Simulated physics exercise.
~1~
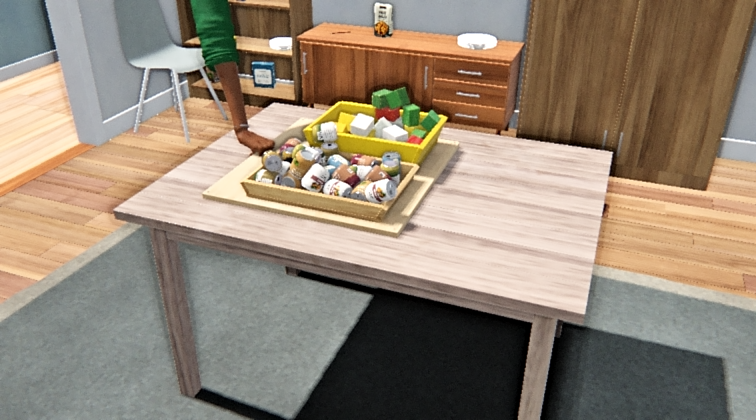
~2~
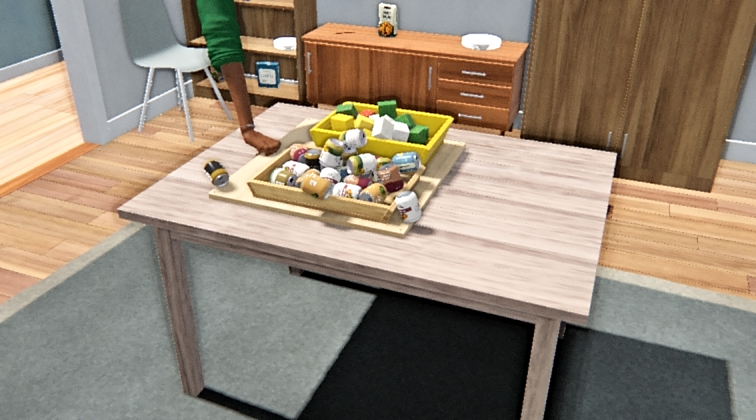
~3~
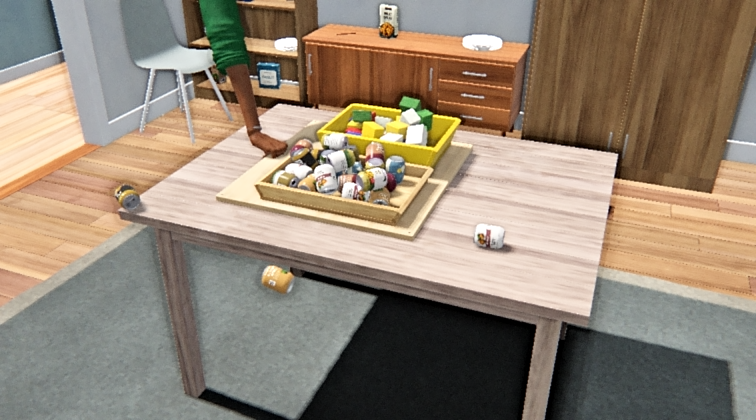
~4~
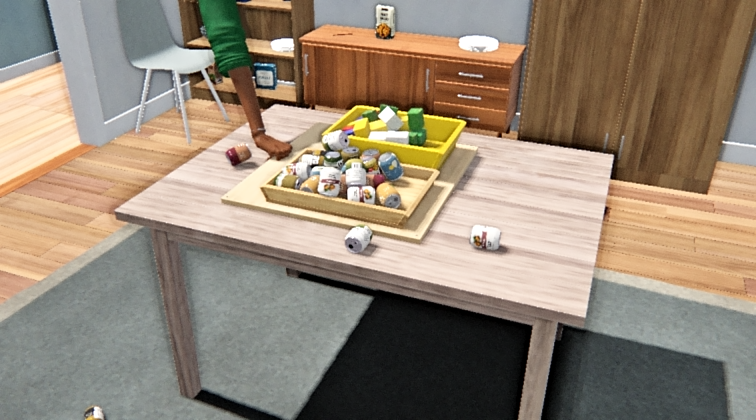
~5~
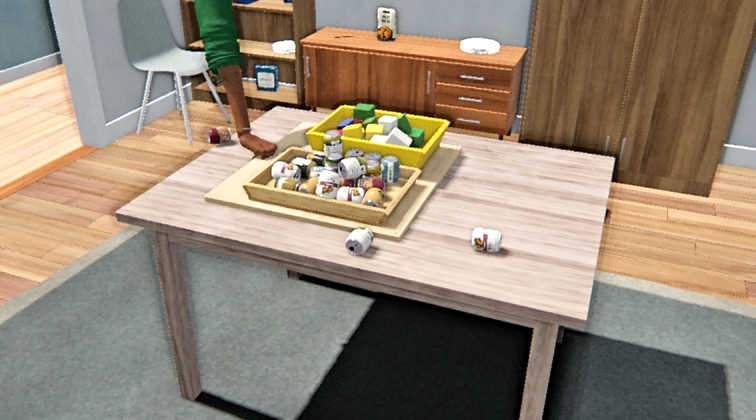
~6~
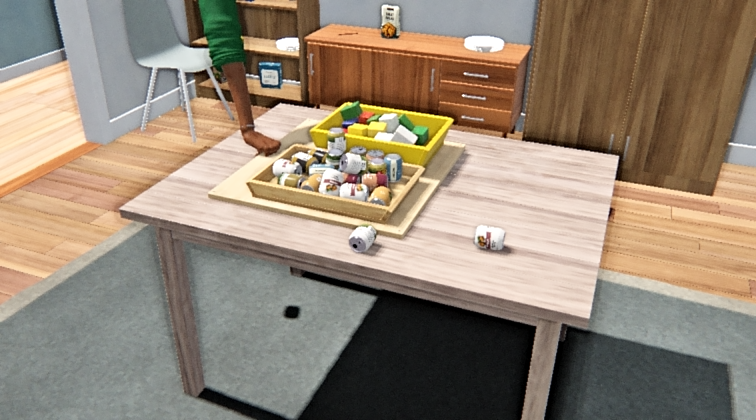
On a room's wooden table, a hand shifting a board right and back, cans spilling from the wooden tray, two left on the tabletop.
